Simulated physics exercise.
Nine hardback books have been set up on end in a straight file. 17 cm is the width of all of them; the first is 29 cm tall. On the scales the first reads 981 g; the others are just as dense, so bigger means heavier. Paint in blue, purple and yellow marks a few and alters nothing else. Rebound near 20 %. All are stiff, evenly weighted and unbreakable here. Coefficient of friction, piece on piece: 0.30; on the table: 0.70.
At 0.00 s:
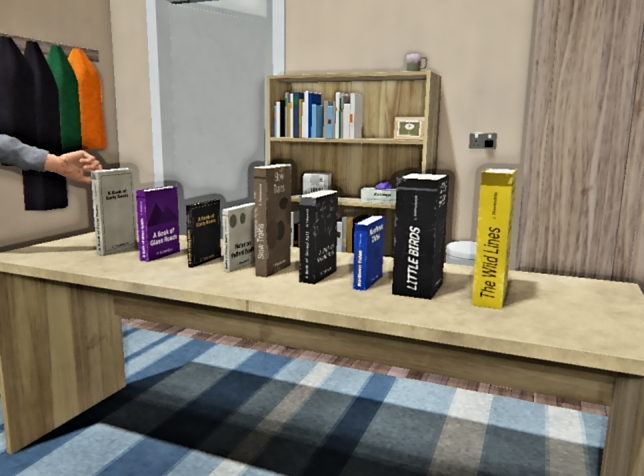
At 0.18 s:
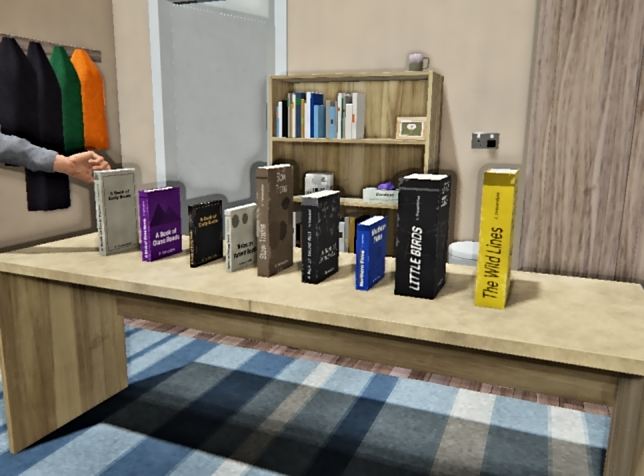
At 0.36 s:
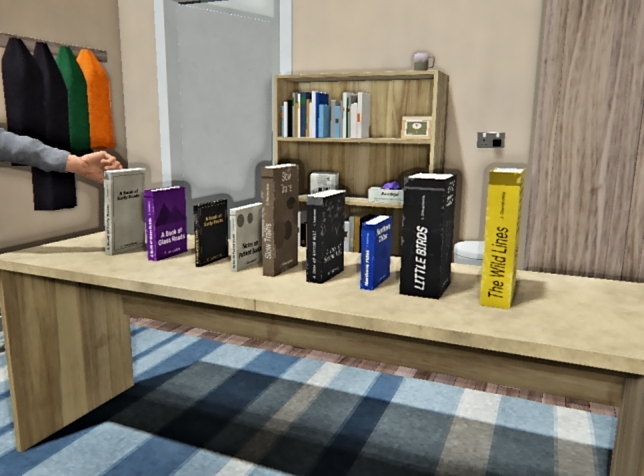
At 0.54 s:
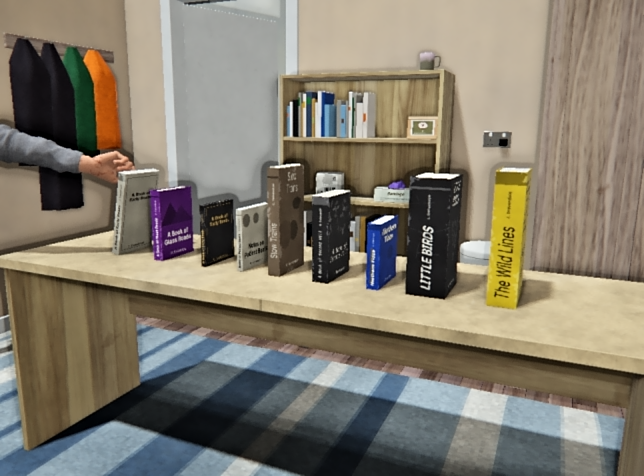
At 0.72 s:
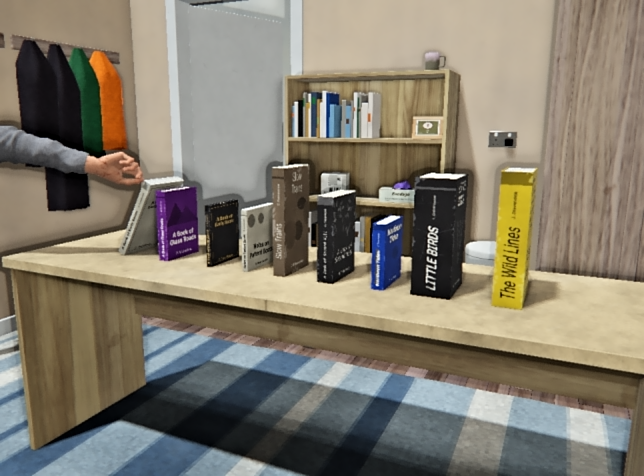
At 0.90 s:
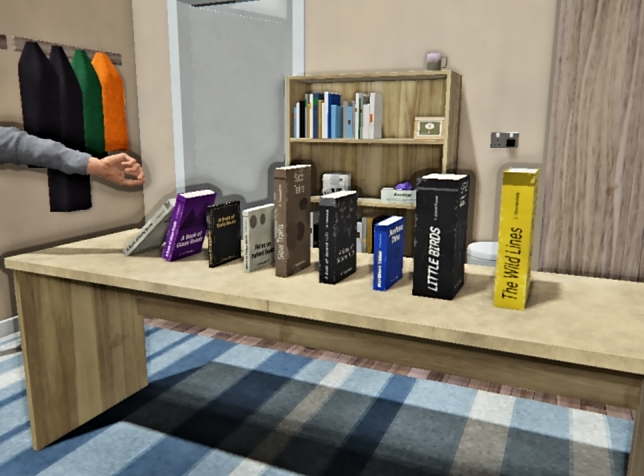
In a room with a bookshelf, a hand pushes the leftmost standing book on a table, tilting it against a purple one.
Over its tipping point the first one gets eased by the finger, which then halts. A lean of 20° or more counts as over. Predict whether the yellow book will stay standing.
Prediction: It will not.
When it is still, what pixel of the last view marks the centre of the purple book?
Check around (213, 251) in the last image.
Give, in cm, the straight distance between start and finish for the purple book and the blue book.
Displacement in cm - purple: 20; blue: 10.
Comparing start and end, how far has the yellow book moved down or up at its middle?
Its middle ends around 15 cm lower.
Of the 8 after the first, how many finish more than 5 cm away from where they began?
The number is 8.
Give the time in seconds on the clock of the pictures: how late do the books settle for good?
At roughly 2.5 seconds.
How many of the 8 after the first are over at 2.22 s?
Number at that point: 8 in total.
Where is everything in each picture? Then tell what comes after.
In the first frame (we follow the side turned to the camera; the camera pans a little), finger 40 mm from the first book; yellow book (492, 242); purple book (163, 223); blue book (375, 252); no other piece has moved.
The second frame shows finger 11 mm from the first book; yellow book (494, 242).
The third frame shows finger pushing; yellow book (500, 241); no other piece has moved.
The fourth frame shows finger pushing; yellow book (506, 241); no other piece has moved.
The fifth frame shows finger (138, 177) stopped; yellow book (512, 242); no other piece has moved.
The sixth frame shows finger (140, 178) stopped; yellow book (514, 242); purple book (194, 227) tipped 20°; blue book (395, 253); one has shifted.
Around 1.16 s, 3 of the 8 other books over; yellow book unmoved; purple book lying flat.
Around 2.22 s, 8 of the 8 other books over; yellow book tipped 23°; purple book lying flat.
Finally (2.9 s), 8 of the 8 other books over; yellow book lying flat; blue book lying flat; purple book lying flat. Not one is left standing. Seen by the last camera, middles, yellow book near (607, 297), blue book near (427, 282).
